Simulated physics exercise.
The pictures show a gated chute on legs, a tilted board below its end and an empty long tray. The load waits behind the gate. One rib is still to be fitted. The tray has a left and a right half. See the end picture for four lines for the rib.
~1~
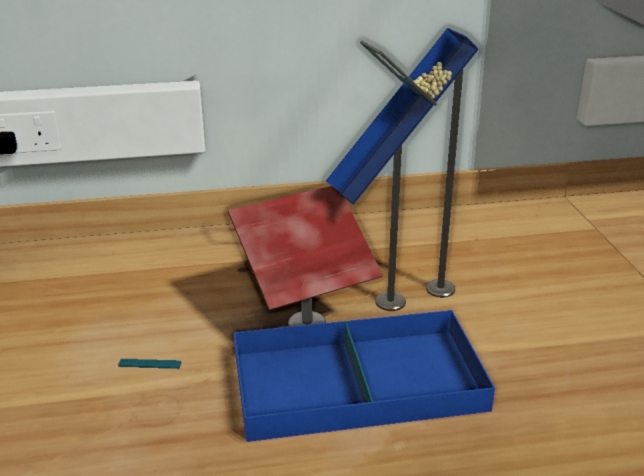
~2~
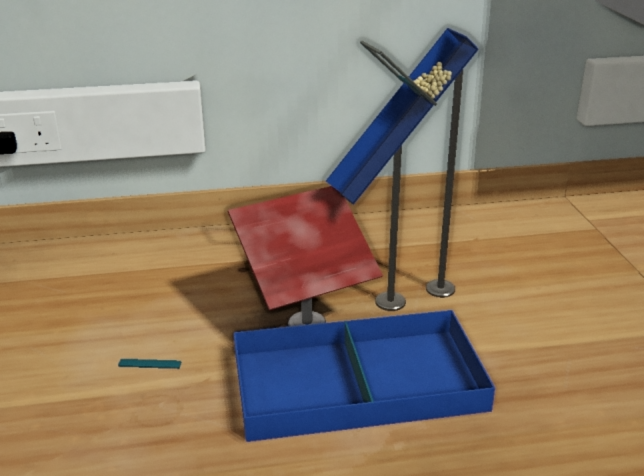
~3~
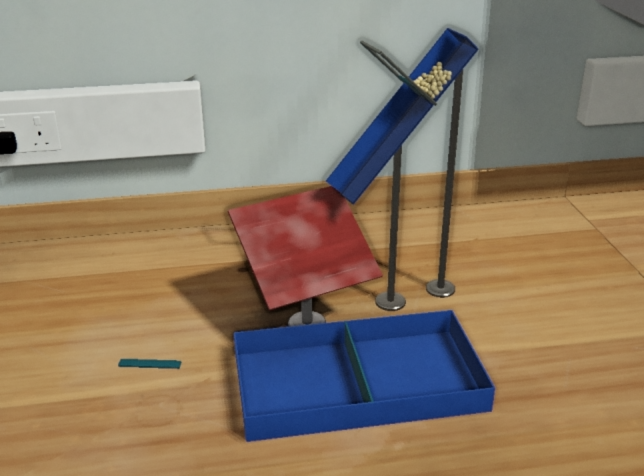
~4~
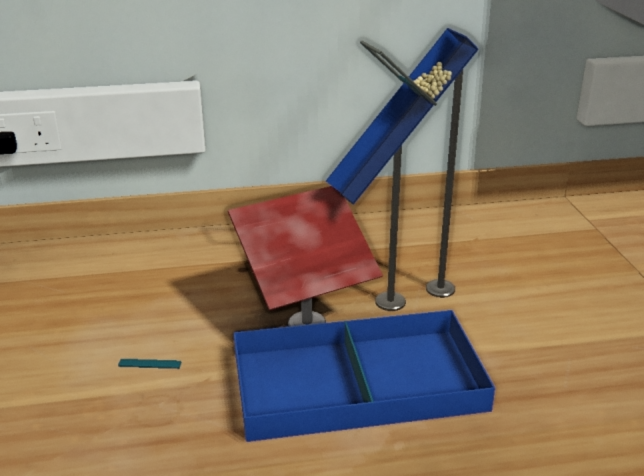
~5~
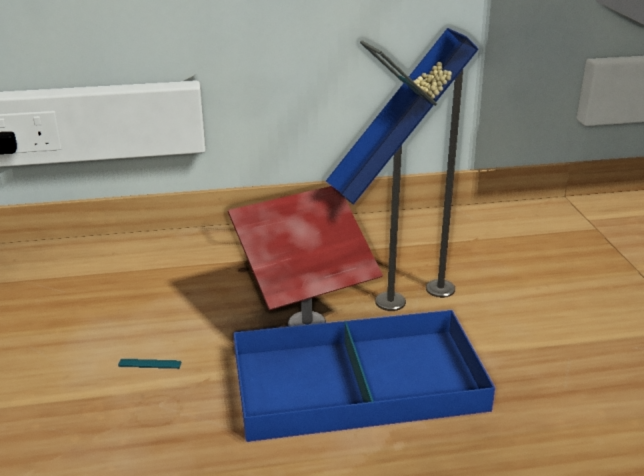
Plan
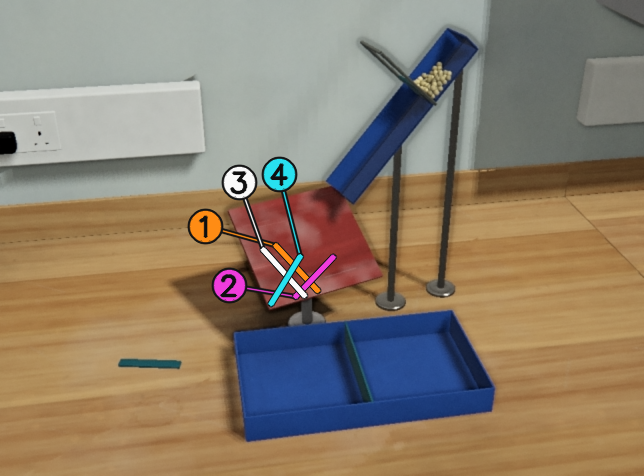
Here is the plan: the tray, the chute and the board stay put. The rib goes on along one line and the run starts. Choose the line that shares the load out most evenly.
Best: 1.
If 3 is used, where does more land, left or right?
Left.
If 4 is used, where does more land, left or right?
The left half.
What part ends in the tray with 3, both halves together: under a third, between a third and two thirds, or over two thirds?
It is over two thirds.
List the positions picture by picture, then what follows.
Load behind the gate at (429, 81), soya beans; lip of the chute at (346, 198), sloping fairly steeply, in the first frame.
Middle of the board at (306, 243), tilted fairly steeply; middle of its low edge at (328, 292); of its high edge at (285, 197), in the second frame.
Front corners of the tray at (245, 418) and (495, 388); front end of its middle wall at (373, 402); gate still shut at (409, 83), in the third frame.
Middle of the load at (429, 81); lip at (346, 198), in the fourth frame.
Middle of the load at (429, 81); lip at (346, 198), in the fifth frame.
On the marked copy, line 1 from (275, 245) to (317, 290); line 2 from (333, 257) to (295, 296); line 3 from (263, 249) to (304, 295); line 4 from (300, 256) to (271, 303).
For line 1, of what is caught, about half in the left half, about half in the right.
For line 2, of what is caught, nearly all in the left half, a stray few in the right.
For line 3, of what is caught, most in the left half, a small part in the right.
For line 4, of what is caught, most in the left half, a small part in the right.
